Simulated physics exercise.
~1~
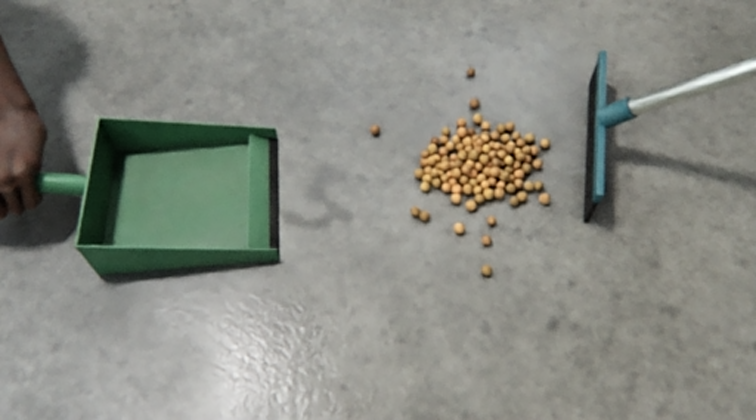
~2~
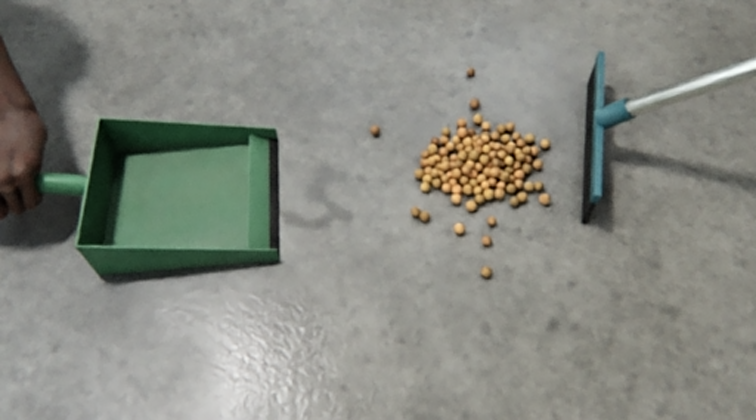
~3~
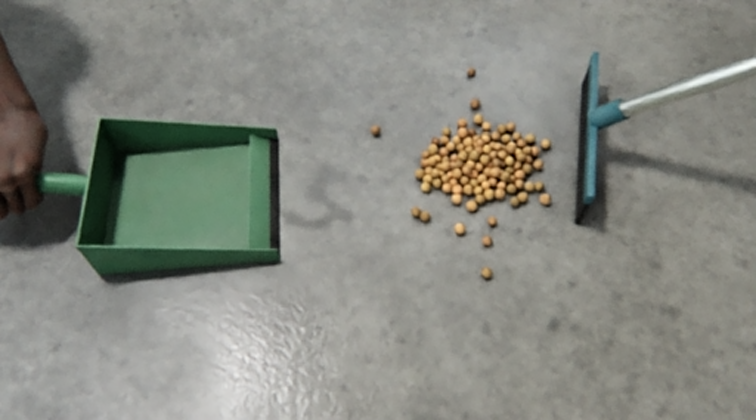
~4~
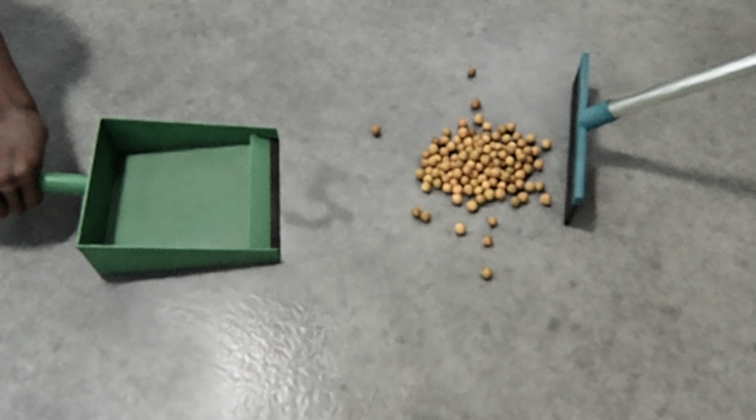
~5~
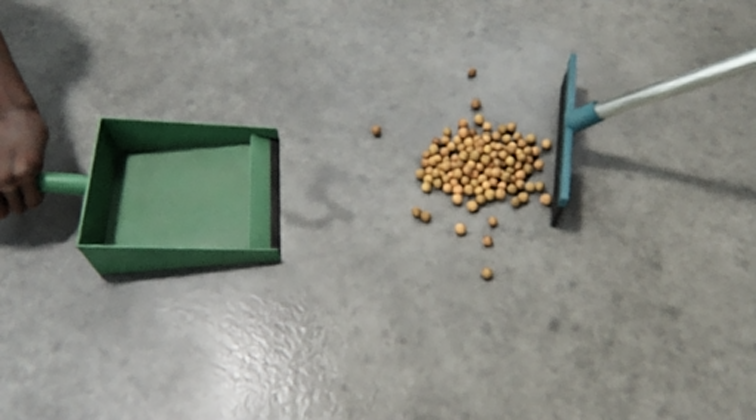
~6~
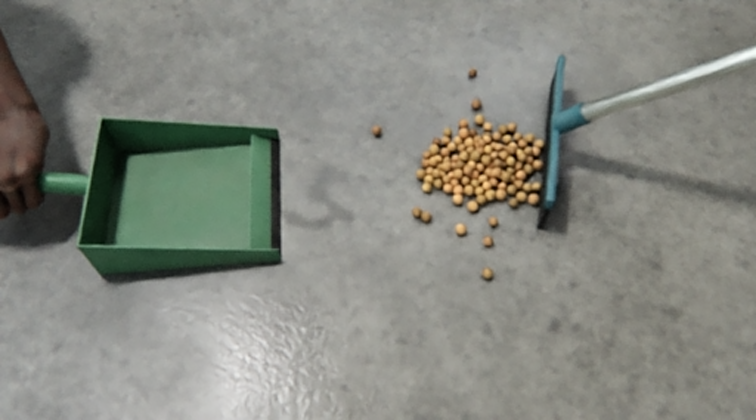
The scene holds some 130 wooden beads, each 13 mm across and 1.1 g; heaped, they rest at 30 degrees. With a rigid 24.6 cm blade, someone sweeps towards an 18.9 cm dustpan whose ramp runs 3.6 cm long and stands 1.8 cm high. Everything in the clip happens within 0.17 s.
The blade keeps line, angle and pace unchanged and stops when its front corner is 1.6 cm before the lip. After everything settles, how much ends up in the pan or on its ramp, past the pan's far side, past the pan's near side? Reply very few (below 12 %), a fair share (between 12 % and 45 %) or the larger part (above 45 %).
Pan - a fair share; far side - a fair share; near side - very few.
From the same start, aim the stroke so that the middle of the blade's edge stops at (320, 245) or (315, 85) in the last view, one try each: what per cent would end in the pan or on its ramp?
About 5 and 0 per cent.
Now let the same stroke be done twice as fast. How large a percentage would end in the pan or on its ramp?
About 25 per cent.
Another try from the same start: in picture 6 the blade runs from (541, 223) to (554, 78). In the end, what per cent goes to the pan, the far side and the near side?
Split: Pan = 10, far = 35, near = 10.
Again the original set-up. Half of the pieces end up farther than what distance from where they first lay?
I'd say close to 26 cm.
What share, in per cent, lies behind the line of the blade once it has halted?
Roughly 10 in a hundred.
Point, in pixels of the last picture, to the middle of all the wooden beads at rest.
I'd say roughly (287, 156).
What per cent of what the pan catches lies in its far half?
About 50 %.
Then, 0.29 s after the last picture, middle of the blade 21 cm from the lip; 0 % over the lip, far side 20 %, near side 5 %.
Then, 0.48 s after the last picture, middle of the blade 11 cm from the lip; 0 % over the lip, far side 35 %, near side 5 %.
Then, 0.79 s after the last picture, middle of the blade 5 cm from the lip; 15 % over the lip, far side 35 %, near side 5 %.
In the end, pan 15 %, far side 35 %, near side 5 %, in front of the lip or behind the blade 40 %.
